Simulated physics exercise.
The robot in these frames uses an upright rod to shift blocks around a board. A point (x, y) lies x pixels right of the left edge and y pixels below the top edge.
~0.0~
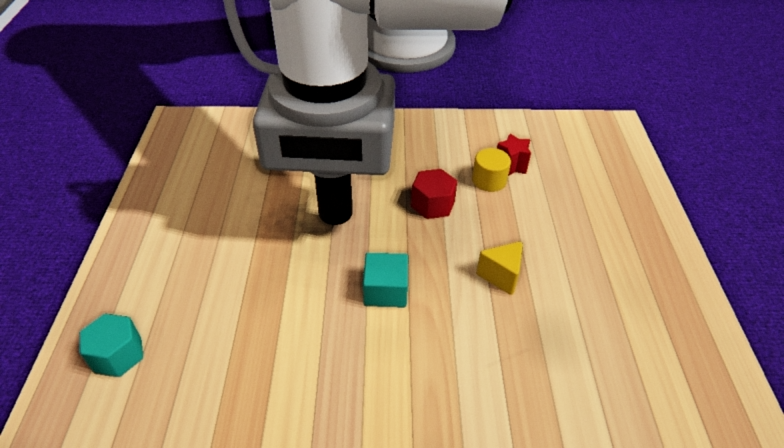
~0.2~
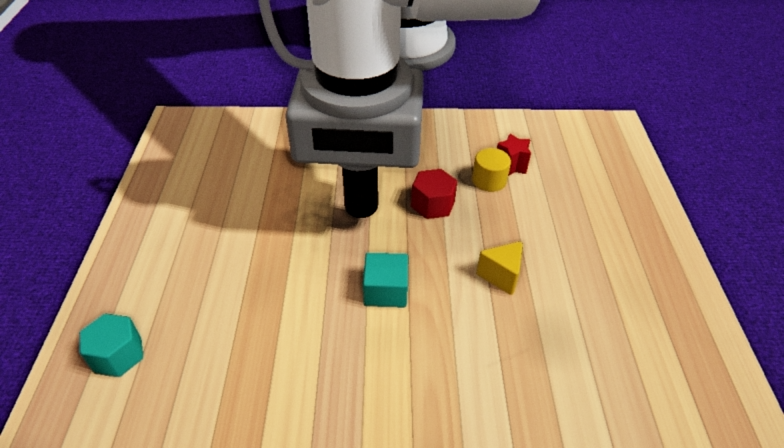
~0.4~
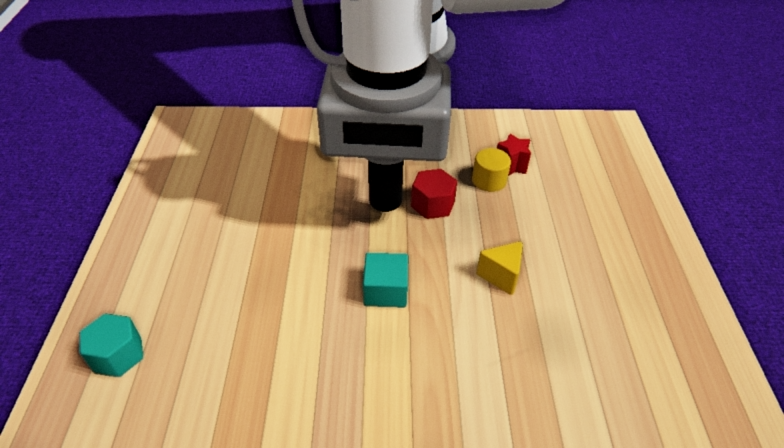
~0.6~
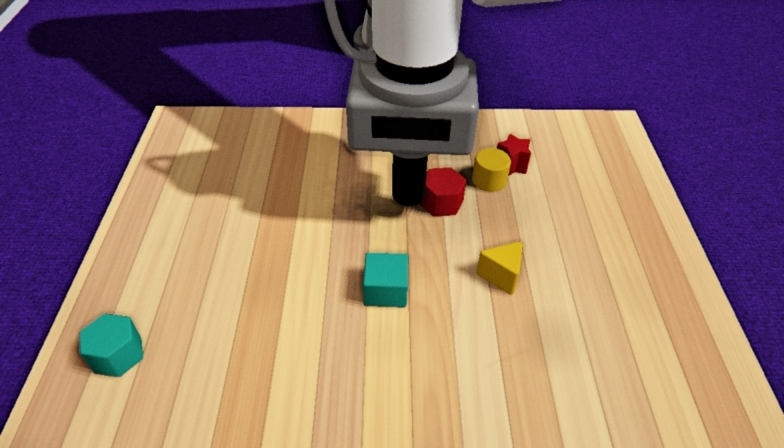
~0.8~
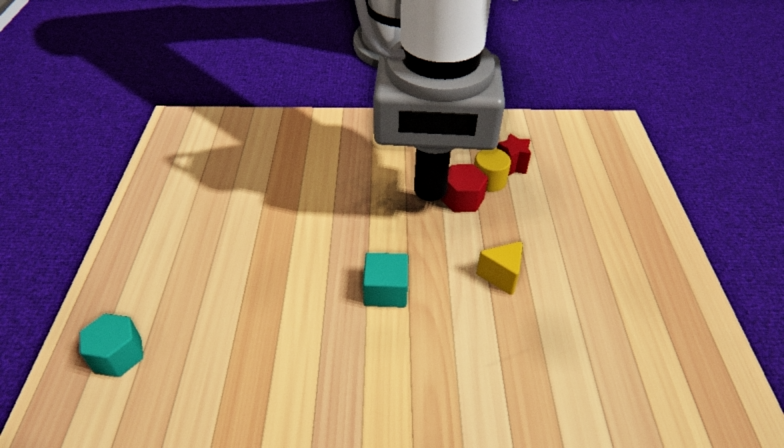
The clip opens on a robot arm holding an upright dark rod over a wooden board scattered with red, yellow and teal blocks. The rod glides right until it meets the red hexagonal block, then pushes it a short way right, close beside the yellow cylinder, while the other blocks stay still.
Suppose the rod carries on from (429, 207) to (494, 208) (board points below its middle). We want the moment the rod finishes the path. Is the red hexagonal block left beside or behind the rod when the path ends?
That would be a no.
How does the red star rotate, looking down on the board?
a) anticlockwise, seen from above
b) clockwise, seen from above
My pick is a.
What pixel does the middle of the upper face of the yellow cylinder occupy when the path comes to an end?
The middle of its upper face should be somewhere near (527, 145).
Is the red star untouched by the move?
Final answer: No.
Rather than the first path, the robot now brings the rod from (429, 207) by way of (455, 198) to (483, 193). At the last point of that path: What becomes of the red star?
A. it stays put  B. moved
(B)
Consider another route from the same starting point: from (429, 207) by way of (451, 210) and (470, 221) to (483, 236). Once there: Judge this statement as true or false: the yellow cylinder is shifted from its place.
The statement is true.
What follows on the original path. Halfway along, rod at (465, 192); red hexagonal block at (497, 173), turned 15° anticlockwise; yellow cylinder at (513, 152); red star at (528, 137), turned 20° anticlockwise.
At the end, rod at (497, 192); red hexagonal block at (524, 169), turned 35° anticlockwise; yellow cylinder at (527, 145); yellow triangular piece in place; red star at (535, 128), turned 35° anticlockwise.
